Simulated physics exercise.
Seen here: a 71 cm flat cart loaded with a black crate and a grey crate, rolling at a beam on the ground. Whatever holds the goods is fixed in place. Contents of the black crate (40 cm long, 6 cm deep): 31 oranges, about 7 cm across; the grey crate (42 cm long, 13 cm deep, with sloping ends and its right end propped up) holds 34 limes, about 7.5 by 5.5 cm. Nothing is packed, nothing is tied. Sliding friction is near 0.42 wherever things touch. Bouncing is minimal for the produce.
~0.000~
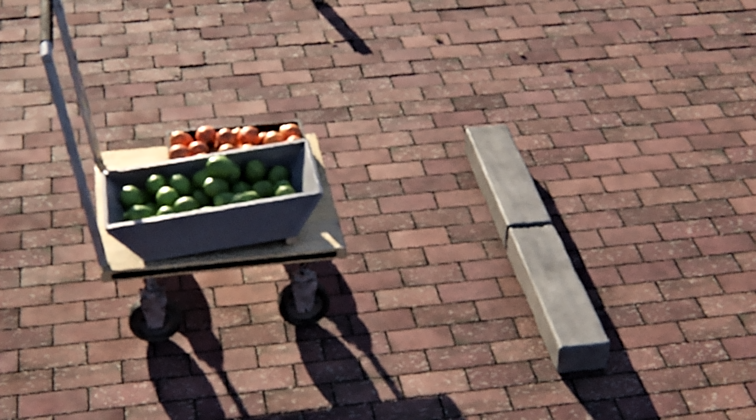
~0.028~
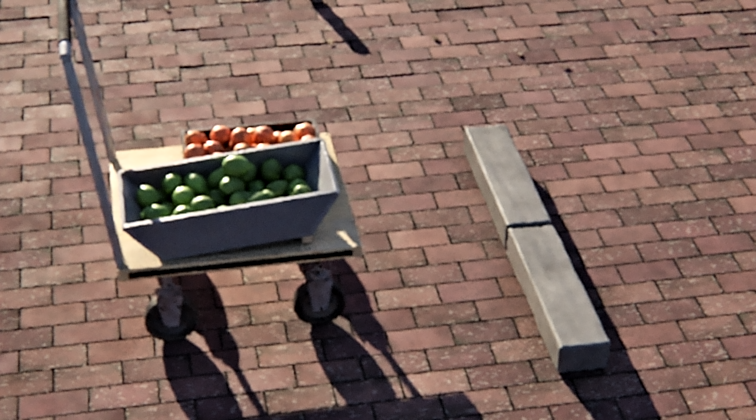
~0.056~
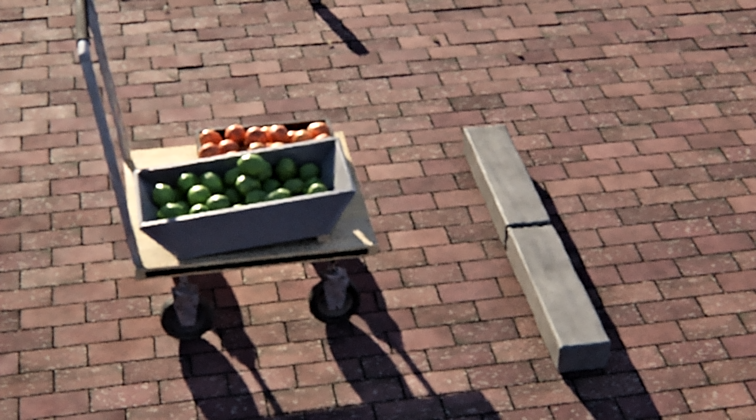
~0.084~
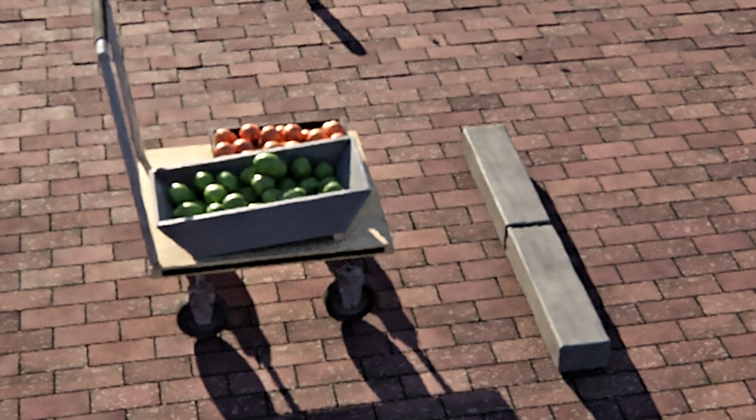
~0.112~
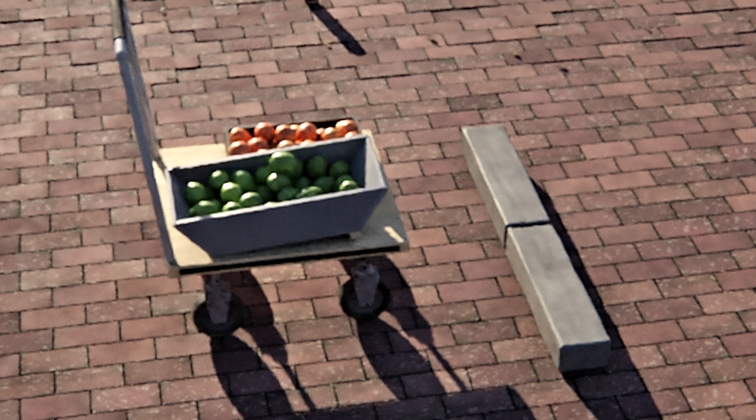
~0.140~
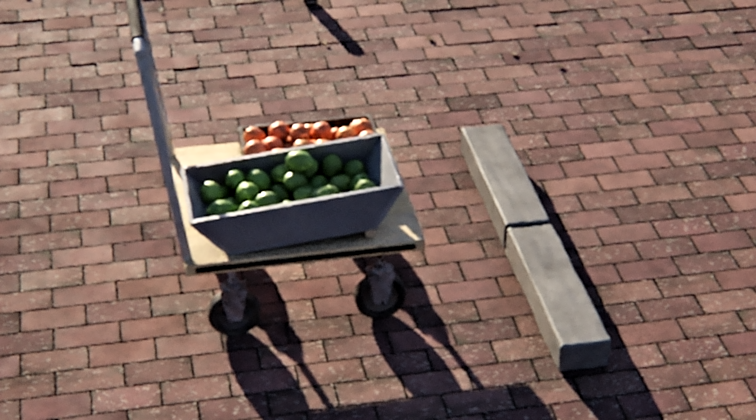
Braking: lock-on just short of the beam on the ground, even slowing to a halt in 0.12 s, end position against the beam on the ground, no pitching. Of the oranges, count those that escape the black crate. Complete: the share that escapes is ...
... less than a sixth.
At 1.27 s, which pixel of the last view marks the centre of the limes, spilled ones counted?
Middle approx. (422, 183).
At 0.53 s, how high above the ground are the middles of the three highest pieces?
I'd say near 48 cm.
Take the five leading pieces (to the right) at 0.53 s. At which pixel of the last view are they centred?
I'd say near (497, 127).
After 0.31 s, it begins to slow.
After 0.41 s, black crate 31 in, 0 out and grey crate 34 in, 0 out.
After 0.53 s, black crate 29 in, 2 out and grey crate 34 in, 0 out.
After 0.76 s, black crate 29 in, 2 out and grey crate 34 in, 0 out.
Final count (at 1.27 s), black crate 29 in, 2 out and grey crate 34 in, 0 out. Asked share, 2 of 31, 6 per cent.
